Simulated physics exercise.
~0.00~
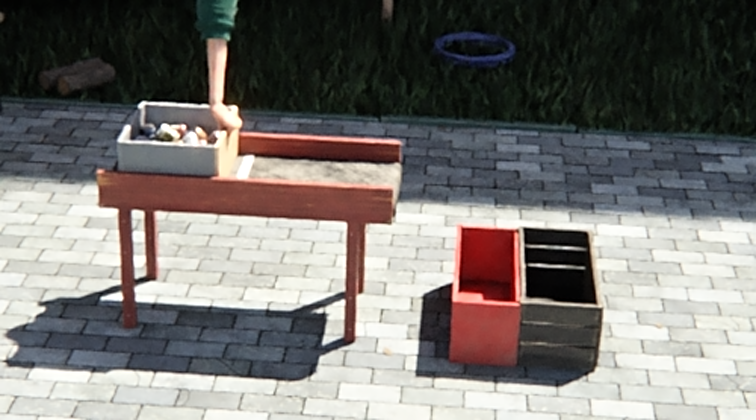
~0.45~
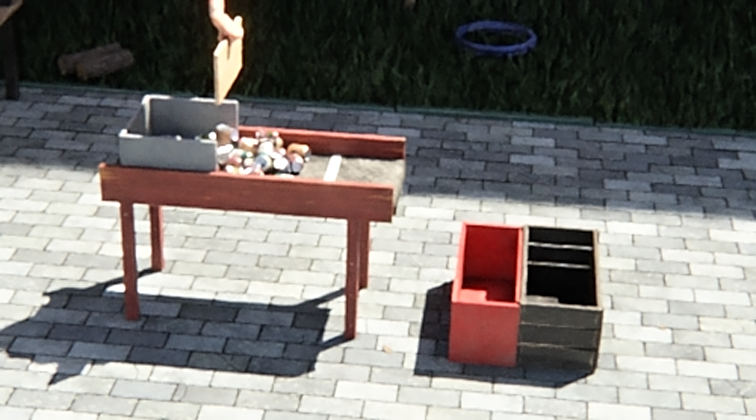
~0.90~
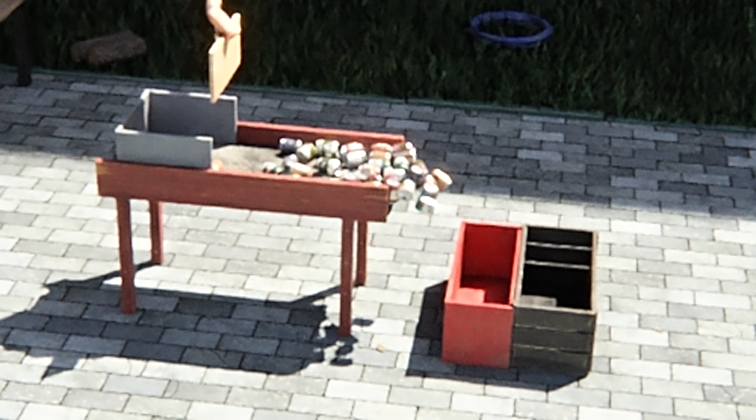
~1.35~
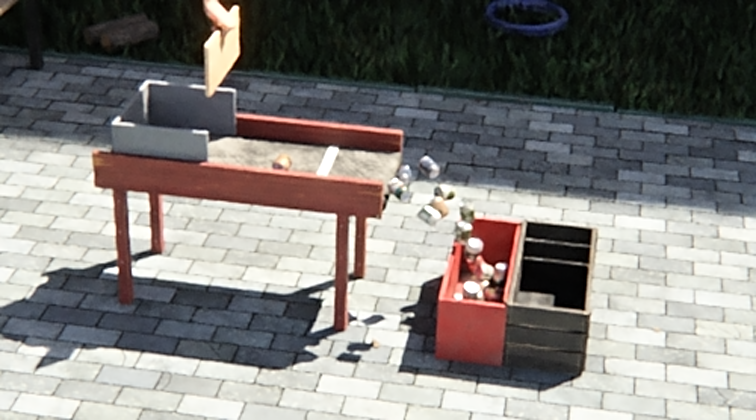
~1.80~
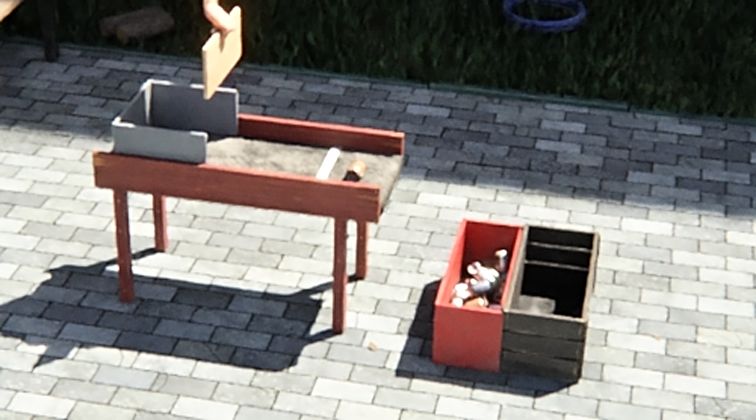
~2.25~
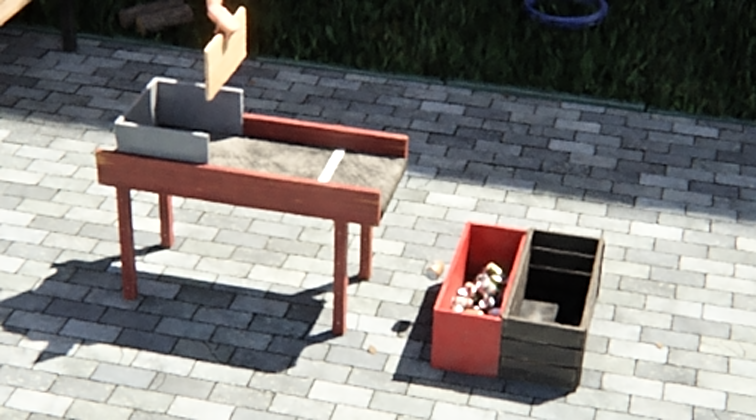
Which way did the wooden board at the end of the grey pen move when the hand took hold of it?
The board moved up, lifted clear of the pen by the hand.
